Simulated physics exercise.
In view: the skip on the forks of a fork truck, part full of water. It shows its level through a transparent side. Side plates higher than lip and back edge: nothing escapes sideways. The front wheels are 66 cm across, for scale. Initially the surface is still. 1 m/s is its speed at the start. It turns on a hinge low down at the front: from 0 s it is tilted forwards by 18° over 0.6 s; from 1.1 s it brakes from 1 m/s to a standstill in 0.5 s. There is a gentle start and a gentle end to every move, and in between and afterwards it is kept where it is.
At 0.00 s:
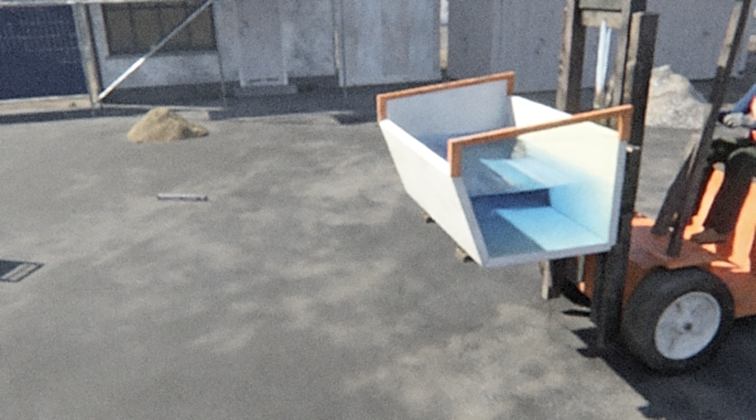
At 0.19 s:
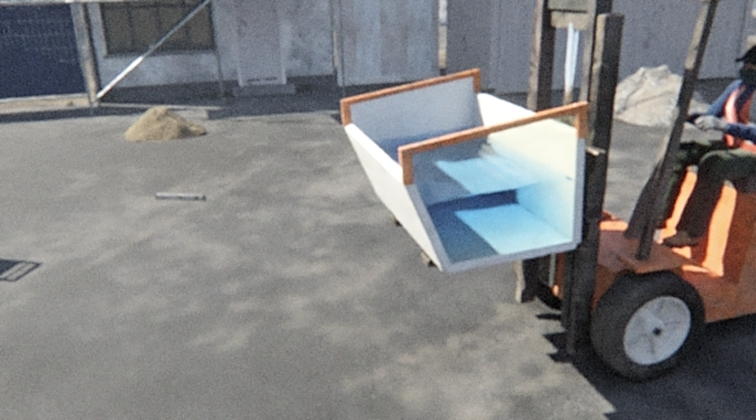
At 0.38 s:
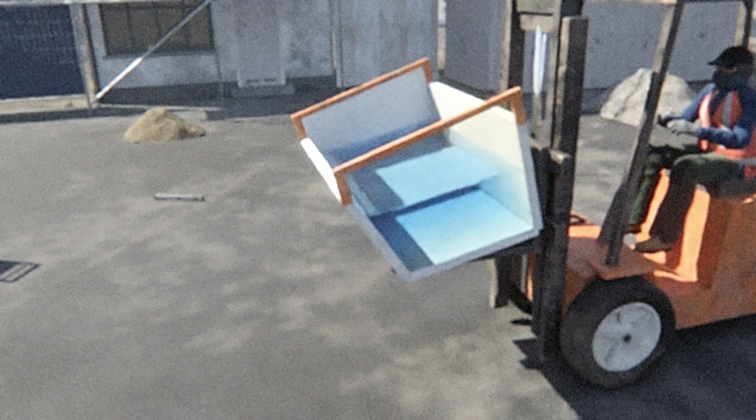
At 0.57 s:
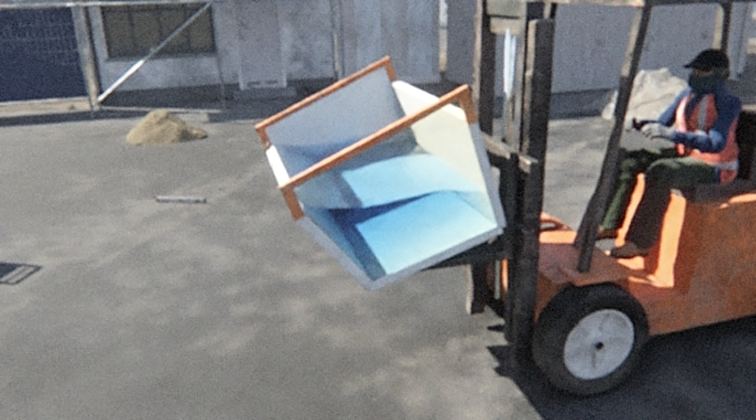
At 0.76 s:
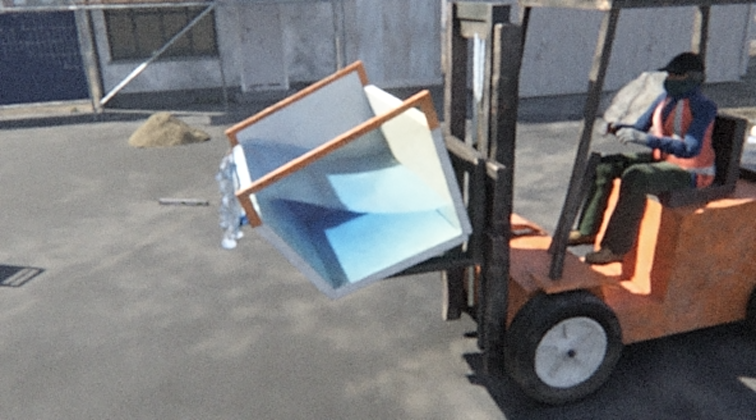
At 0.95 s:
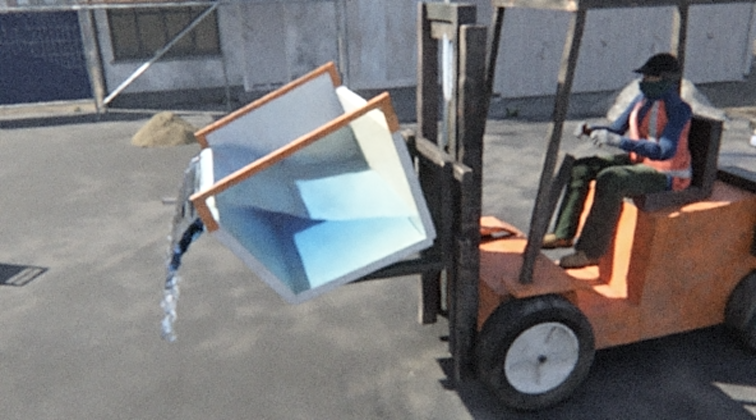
On a paved yard, an orange forklift with a driver in a red vest rolled left, its pale, open-topped container tilting forward until water poured over the front lip onto the left side.
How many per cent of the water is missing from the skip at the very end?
23 %.
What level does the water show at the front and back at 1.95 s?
Measured: Front = 36 cm, back = 14 cm.
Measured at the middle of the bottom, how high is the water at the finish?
About 24 centimetres.
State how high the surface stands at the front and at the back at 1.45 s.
Close to 38 cm at the front end and 14 cm at the back end.
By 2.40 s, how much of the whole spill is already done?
I'd say some 90 percent by then.
Then, 1.45 s in, the skip is at 18° forwards, the surface stands 13 cm at the back and 38 cm at the front; 12 per cent has gone, over the front.
Then, 1.95 s in, the skip is at 18° forwards, the surface stands 13 cm at the back and 35 cm at the front; 19 per cent has gone, over the front.
Then, 2.40 s in, the skip is at 18° forwards, the surface stands 25 cm at the back and 29 cm at the front; 20 per cent has gone, over the front.
Then, 4.49 s in, 23 per cent has gone, over the front, 65 of 281 litres.
